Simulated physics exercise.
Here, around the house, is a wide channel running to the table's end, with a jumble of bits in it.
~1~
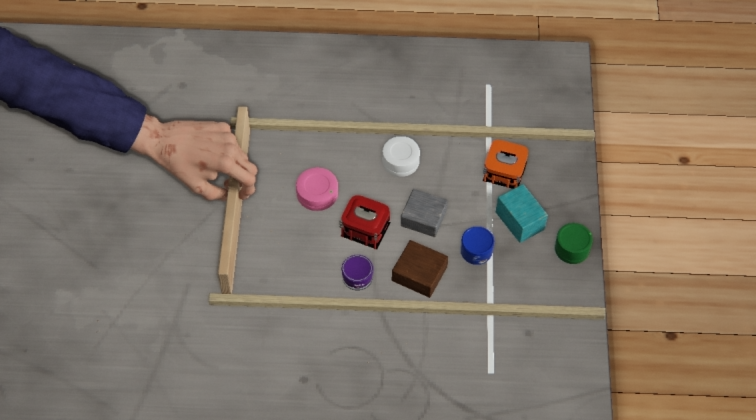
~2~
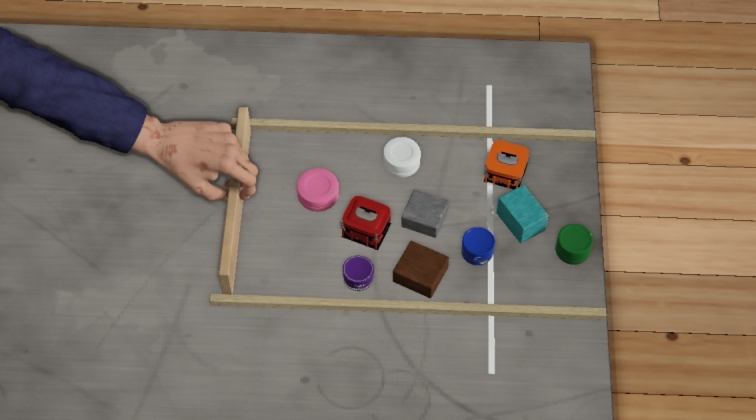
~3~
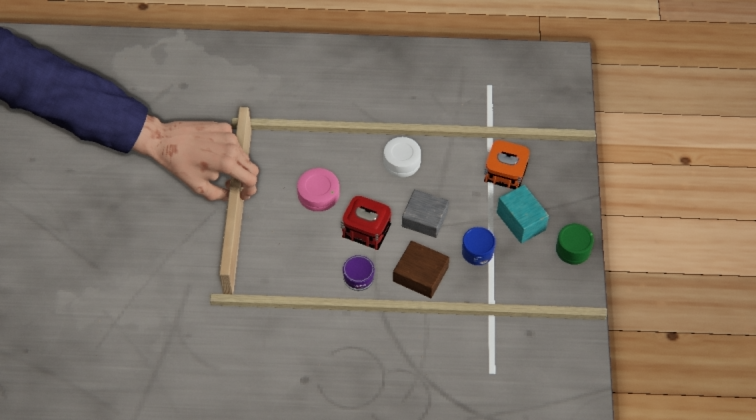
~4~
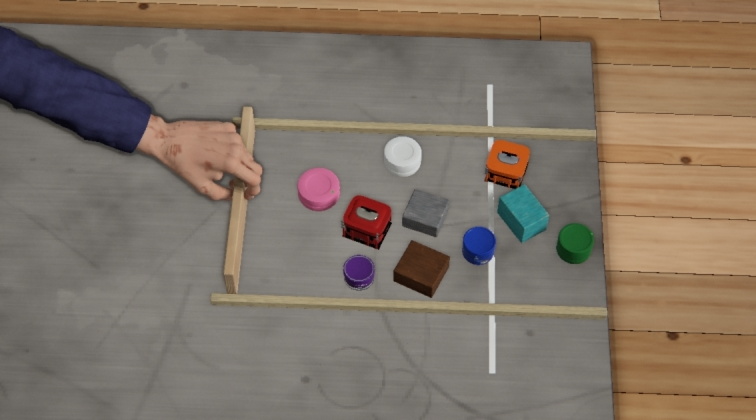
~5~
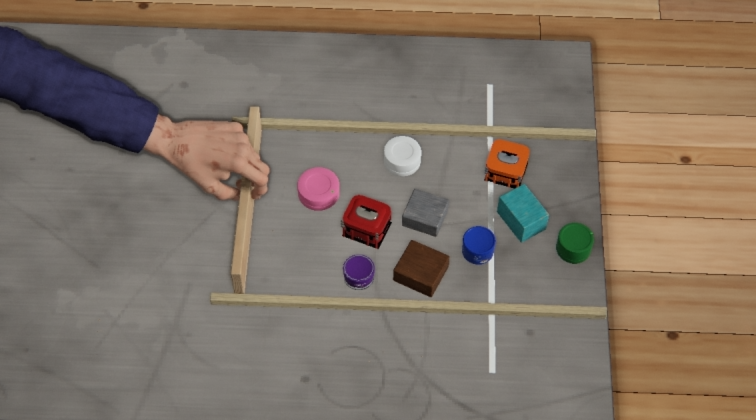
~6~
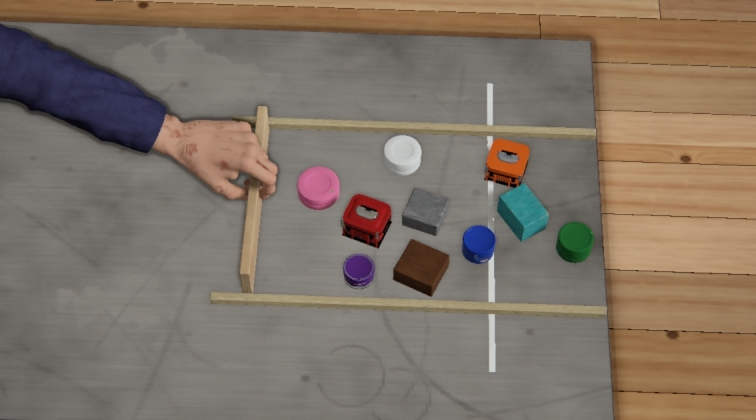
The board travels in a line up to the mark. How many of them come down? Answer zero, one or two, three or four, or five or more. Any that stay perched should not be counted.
Zero.
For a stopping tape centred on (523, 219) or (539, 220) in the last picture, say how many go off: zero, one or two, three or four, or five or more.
At each place: Either one or two and one or two.
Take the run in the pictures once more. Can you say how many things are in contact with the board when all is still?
The count in contact is 4.
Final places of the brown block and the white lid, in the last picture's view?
The brown block at (530, 263), the white lid at (509, 154).
Early on, none off yet; green lid at rest near (575, 243); turquoise block at rest near (523, 212); orange case at rest near (507, 163).
A while later, none off yet; green lid at rest near (576, 244); turquoise block travelled a little near (544, 215); orange case at rest near (507, 163).
Finally, the number that fall off is zero.
